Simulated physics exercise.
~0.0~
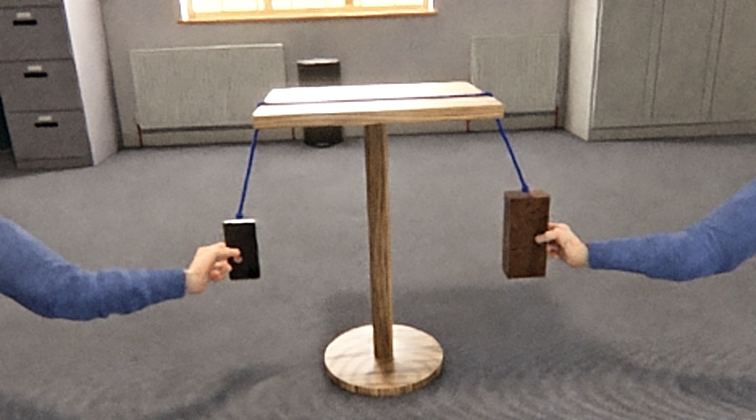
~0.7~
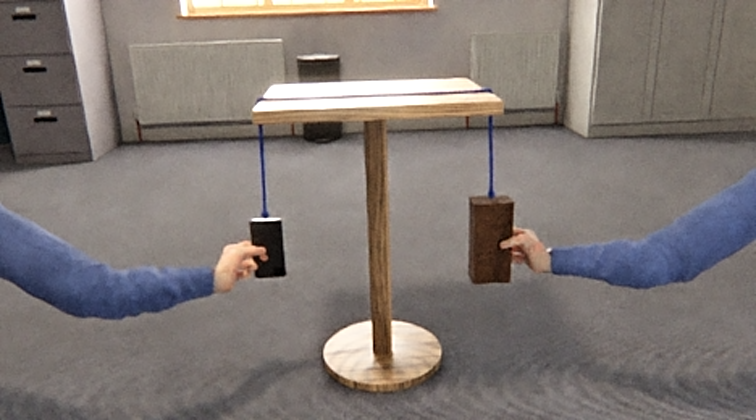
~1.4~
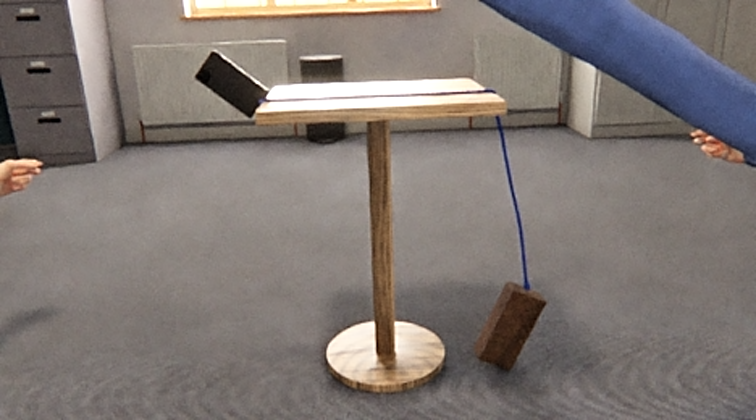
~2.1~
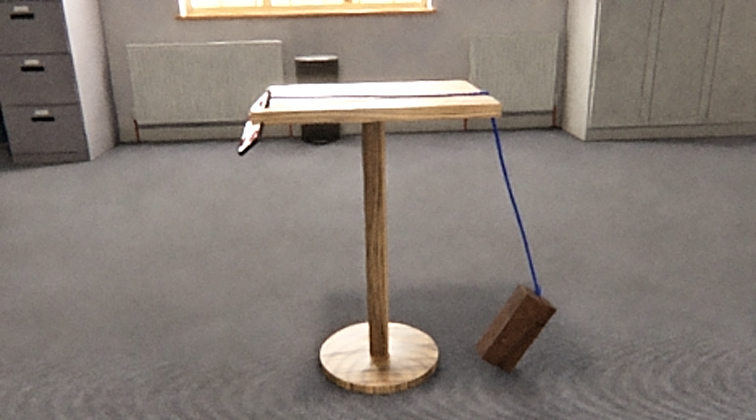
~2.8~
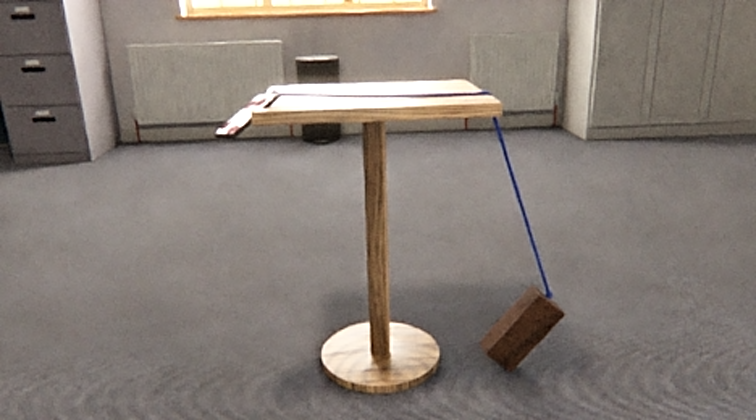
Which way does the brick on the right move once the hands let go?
The brick moves down, ending on the floor to the right of the stand.
